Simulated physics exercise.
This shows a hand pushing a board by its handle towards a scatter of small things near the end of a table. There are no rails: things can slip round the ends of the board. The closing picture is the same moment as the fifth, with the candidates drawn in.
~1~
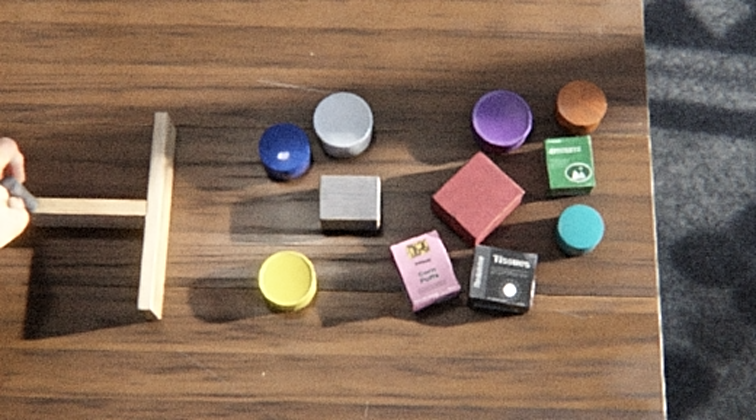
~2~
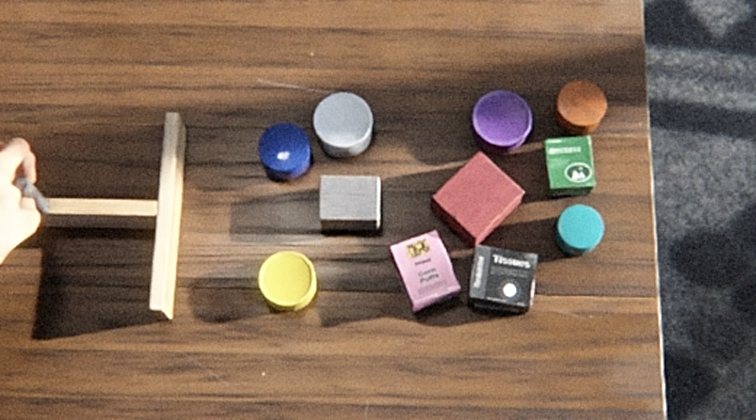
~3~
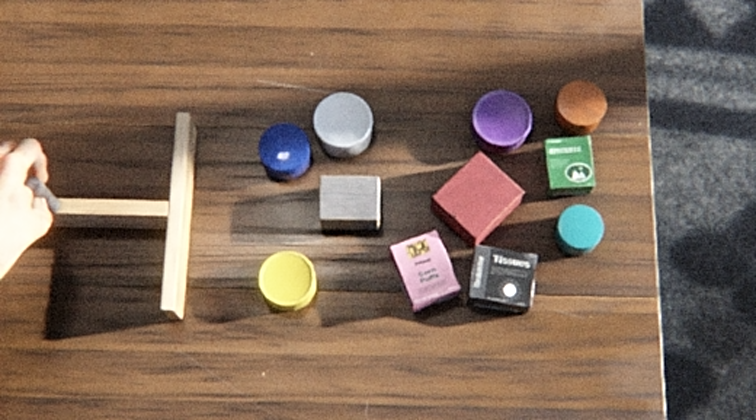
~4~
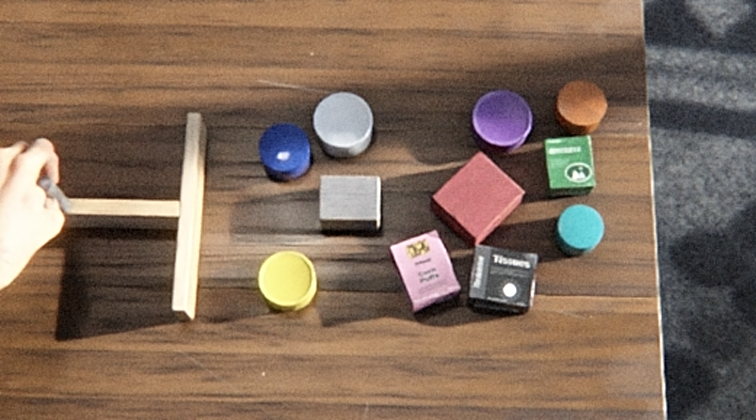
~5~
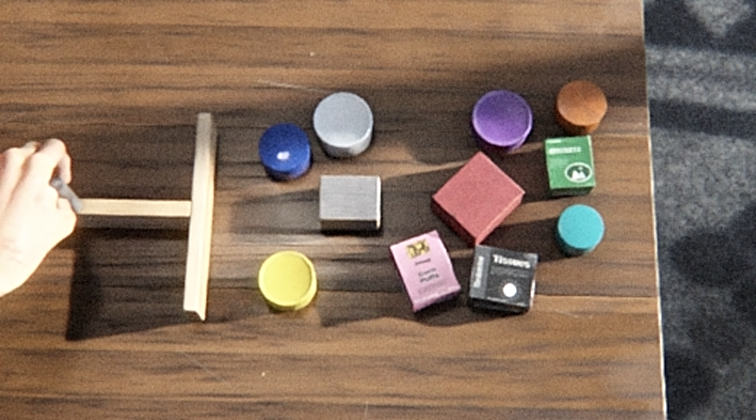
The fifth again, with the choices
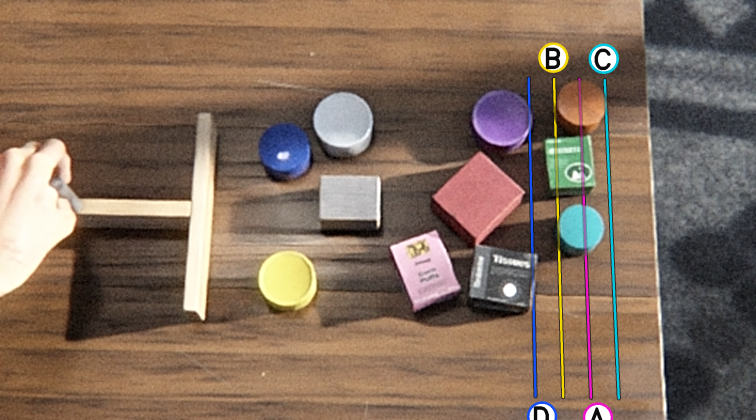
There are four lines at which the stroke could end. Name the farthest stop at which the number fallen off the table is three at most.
It should halt at B.
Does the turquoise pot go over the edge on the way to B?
Yes.
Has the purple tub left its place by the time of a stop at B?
By then, yes.
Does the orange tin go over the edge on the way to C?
No.
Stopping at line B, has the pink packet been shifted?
By then, yes.
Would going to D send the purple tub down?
No.
On the copy, A at (585, 231); B at (558, 231); C at (611, 232); D at (532, 230).
On B. First, board (328, 212); white tub (385, 112); yellow jar (361, 283).
Then, board (458, 214); green packet (603, 159); turquoise pot (606, 235).
Finally, board (560, 216); black box over the edge; turquoise pot over the edge; two fallen.
By contrast, A drops four; C drops five; D is within the limit but short.
